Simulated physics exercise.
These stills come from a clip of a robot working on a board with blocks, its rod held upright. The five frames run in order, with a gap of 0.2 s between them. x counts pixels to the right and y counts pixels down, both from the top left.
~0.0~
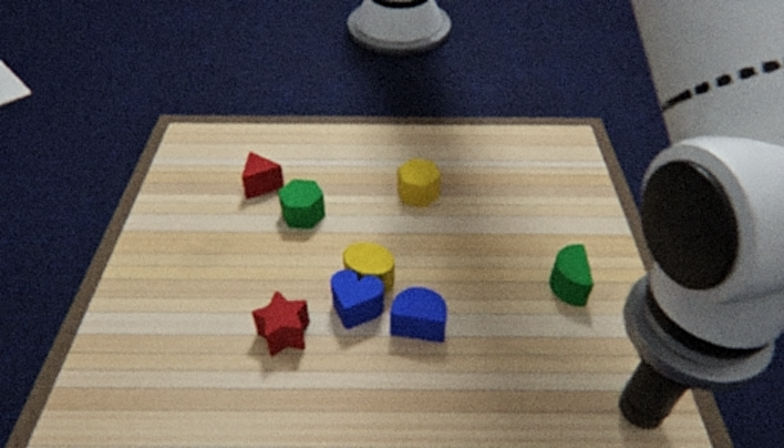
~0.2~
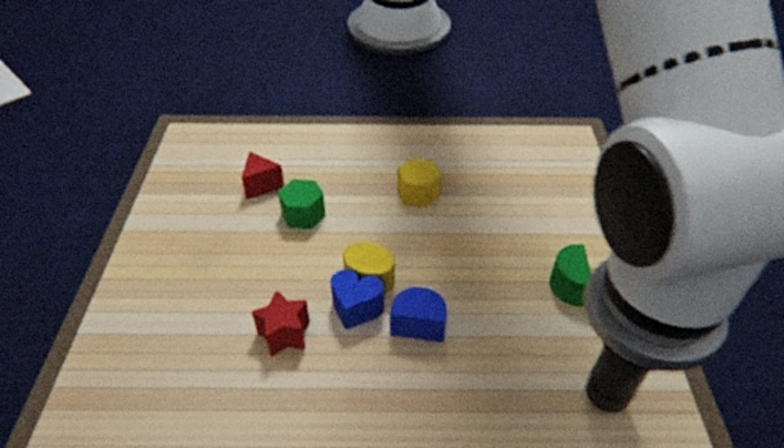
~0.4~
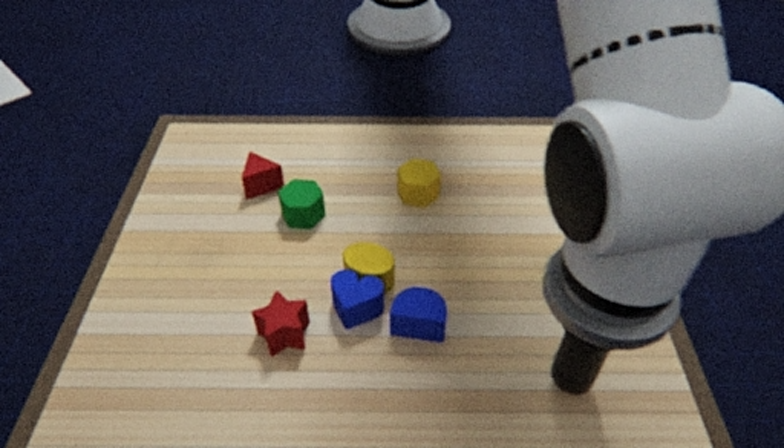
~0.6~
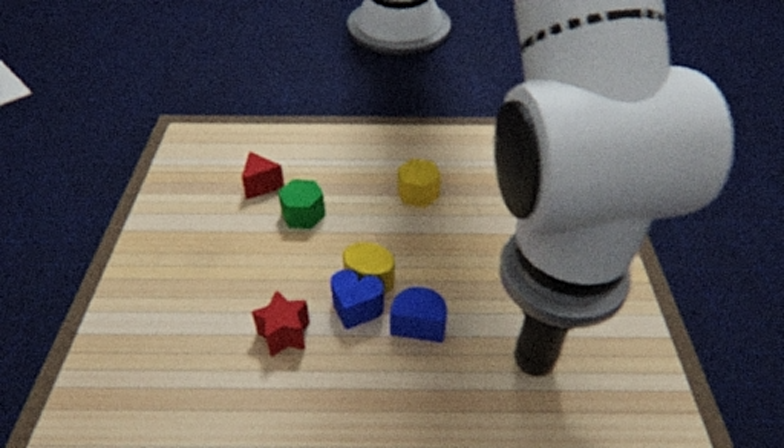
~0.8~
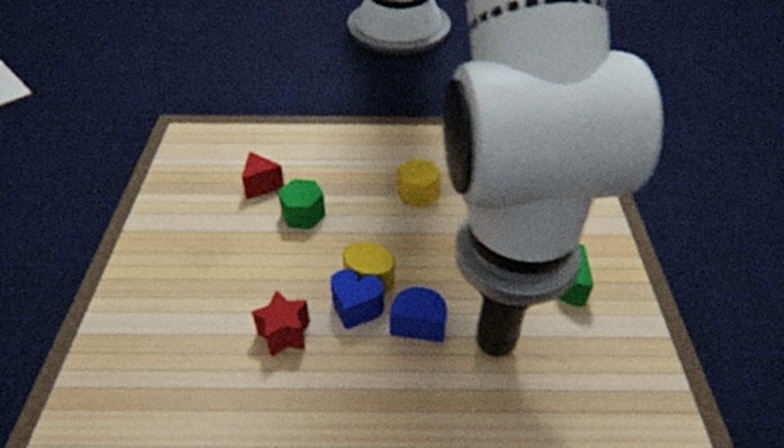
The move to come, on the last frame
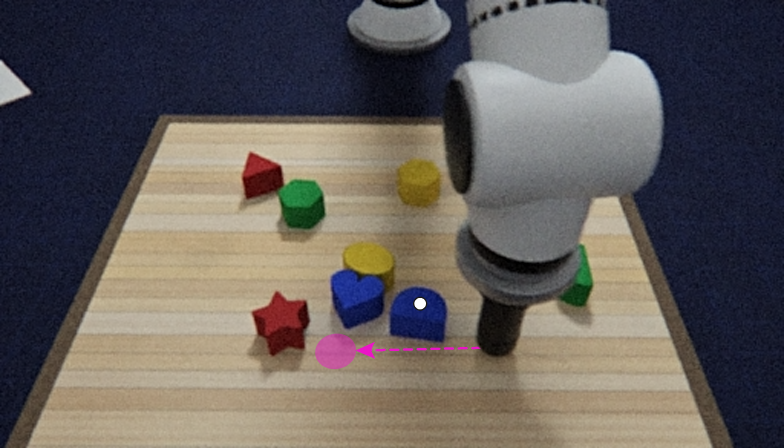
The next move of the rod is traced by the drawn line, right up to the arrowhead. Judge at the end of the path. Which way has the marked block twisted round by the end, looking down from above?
The turn is clockwise.
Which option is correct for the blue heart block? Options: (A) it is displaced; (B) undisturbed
I choose A.
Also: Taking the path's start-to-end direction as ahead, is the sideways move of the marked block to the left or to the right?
Right-hand side.
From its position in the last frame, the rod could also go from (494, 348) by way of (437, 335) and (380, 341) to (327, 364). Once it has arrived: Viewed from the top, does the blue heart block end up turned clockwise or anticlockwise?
Twists anticlockwise.
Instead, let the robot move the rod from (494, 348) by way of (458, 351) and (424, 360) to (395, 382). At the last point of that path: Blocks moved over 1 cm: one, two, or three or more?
Answer: One block.
Path on the board, from (494, 348) to (336, 351); the dot is on the blue half-round block.
On the path given first. One third of the way, rod at (442, 342); blue half-round block at (408, 298), turned 25° clockwise.
Two thirds of the way, rod at (388, 343); blue heart block at (332, 278), turned 35° anticlockwise; yellow oval block at (368, 252); blue half-round block at (378, 291), turned 70° clockwise.
At the end, rod at (335, 344); red star-shaped block in place; blue heart block at (332, 278), turned 35° anticlockwise; yellow oval block at (368, 252); blue half-round block at (370, 291), turned 95° clockwise.
